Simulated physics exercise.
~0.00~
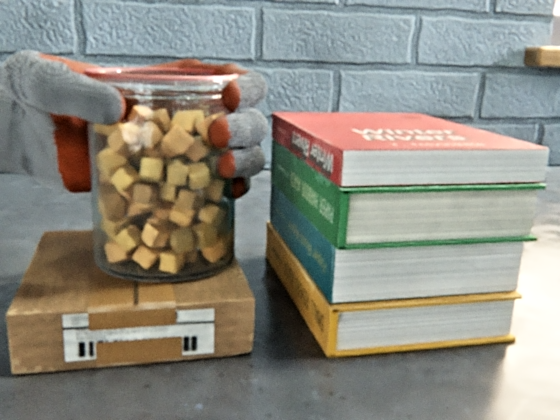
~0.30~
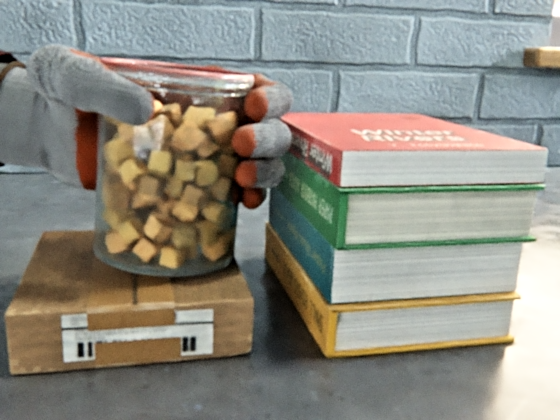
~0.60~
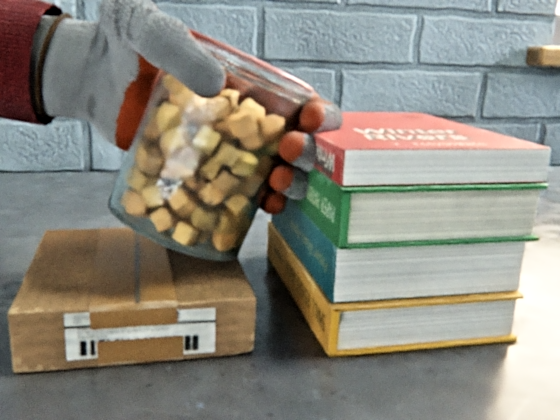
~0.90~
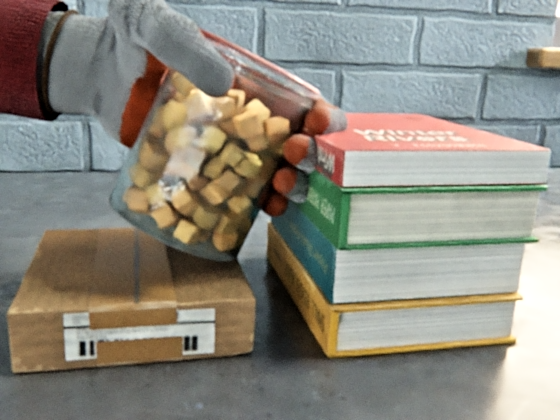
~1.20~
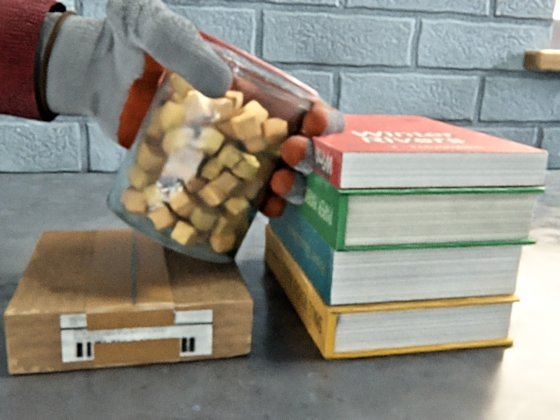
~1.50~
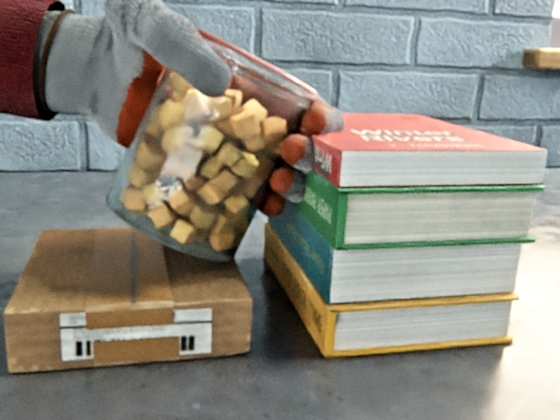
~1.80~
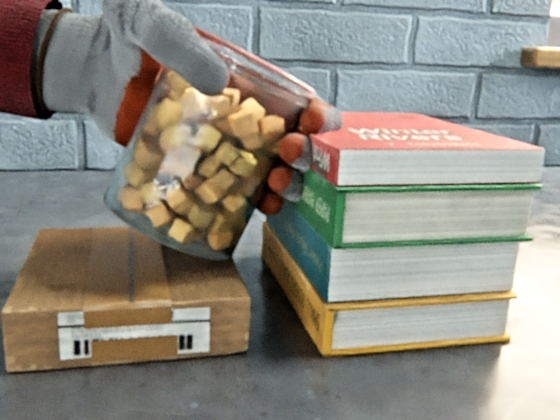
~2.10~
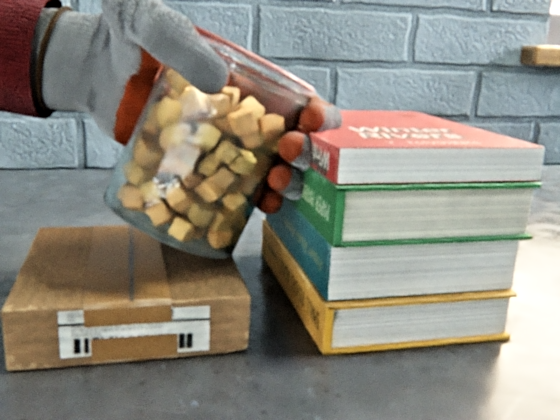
A gloved hand lifted a glass jar of small tan cubes off a wooden box and tilted it toward a stack of four books on the right, then held it leaning there, with the cubes still inside.
